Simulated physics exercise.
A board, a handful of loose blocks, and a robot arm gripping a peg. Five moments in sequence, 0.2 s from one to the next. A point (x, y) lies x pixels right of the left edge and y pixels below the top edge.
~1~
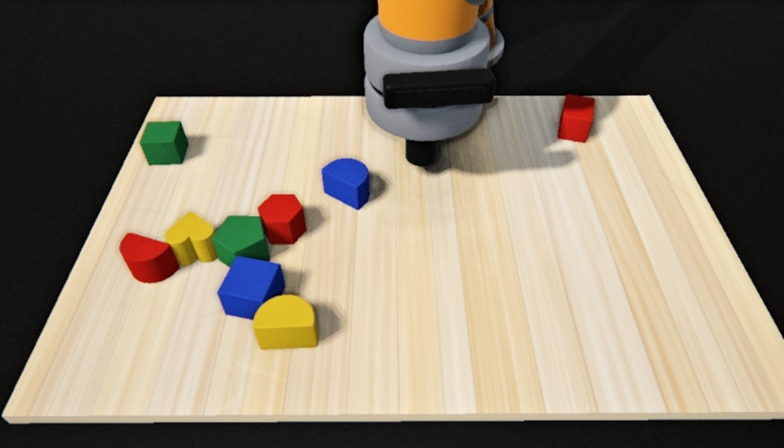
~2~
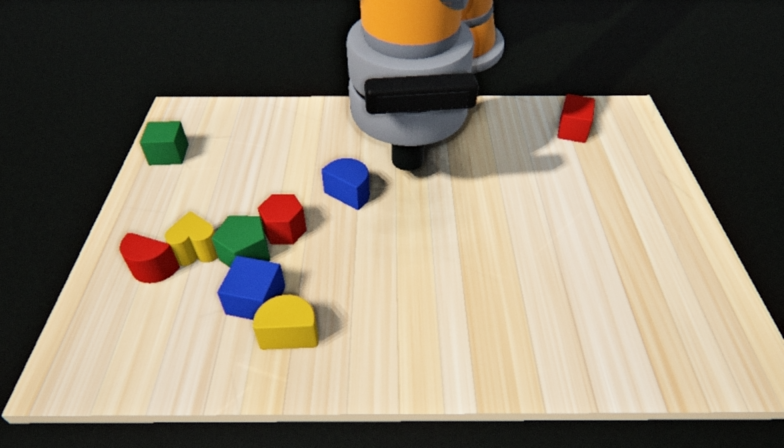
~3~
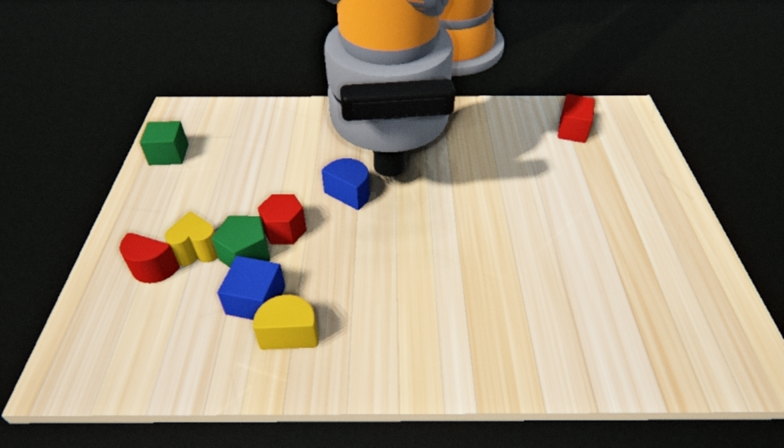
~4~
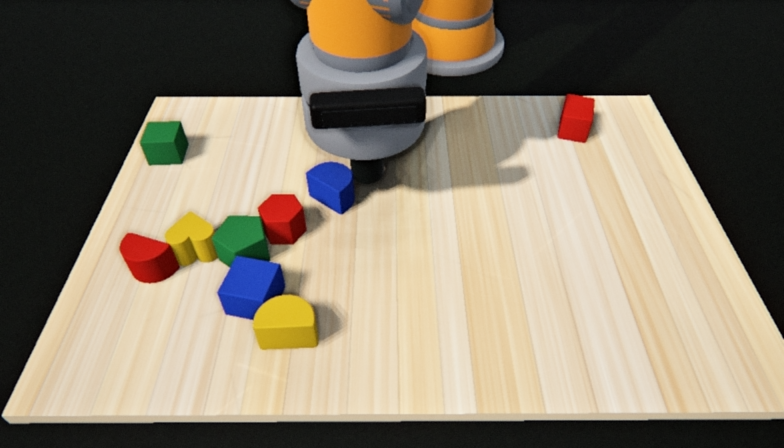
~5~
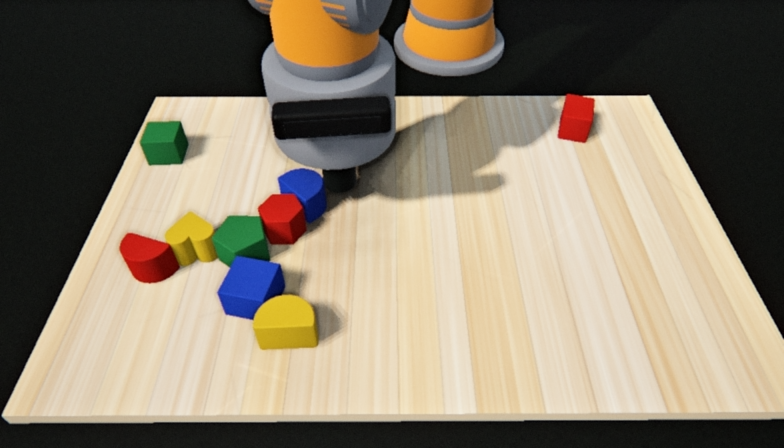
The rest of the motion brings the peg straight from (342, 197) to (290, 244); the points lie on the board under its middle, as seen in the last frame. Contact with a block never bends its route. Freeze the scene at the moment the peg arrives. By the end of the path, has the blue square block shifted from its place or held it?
At the end, its place is the same.
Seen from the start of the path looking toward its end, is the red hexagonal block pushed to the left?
No, that is not how it ends up.
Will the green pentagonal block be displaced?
I'd say yes.
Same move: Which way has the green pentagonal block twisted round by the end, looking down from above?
Overhead view: Anti-clockwise.
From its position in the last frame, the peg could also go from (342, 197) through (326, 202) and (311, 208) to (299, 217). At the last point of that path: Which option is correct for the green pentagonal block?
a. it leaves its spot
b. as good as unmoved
Answer: A.
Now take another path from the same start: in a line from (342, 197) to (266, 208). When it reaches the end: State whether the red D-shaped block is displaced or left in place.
It ends up on the same spot.
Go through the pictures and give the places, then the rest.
Peg tip at (421, 157); block tops, green pentagonal block at (240, 231); blue square block at (249, 277); red hexagonal block at (280, 207); blue D-shaped block at (348, 170), in the first picture.
Peg at (408, 161); blocks unchanged, in the second picture.
Peg at (390, 167); blocks unchanged, in the third picture.
Peg at (367, 173); blue D-shaped block at (332, 174), in the fourth picture.
Peg at (340, 182); green pentagonal block at (240, 231); blue square block at (249, 277); red hexagonal block at (280, 207); blue D-shaped block at (303, 181), in the fifth picture.
What follows on the original path. Halfway along, peg at (315, 205); green pentagonal block at (214, 248), turned 20° anticlockwise; red hexagonal block at (248, 220); blue D-shaped block at (276, 193), turned 15° clockwise.
At the end, peg at (287, 229); green pentagonal block at (207, 254), turned 30° anticlockwise; blue square block in place; red hexagonal block at (236, 223), turned 15° anticlockwise; blue D-shaped block at (268, 194), turned 25° clockwise.
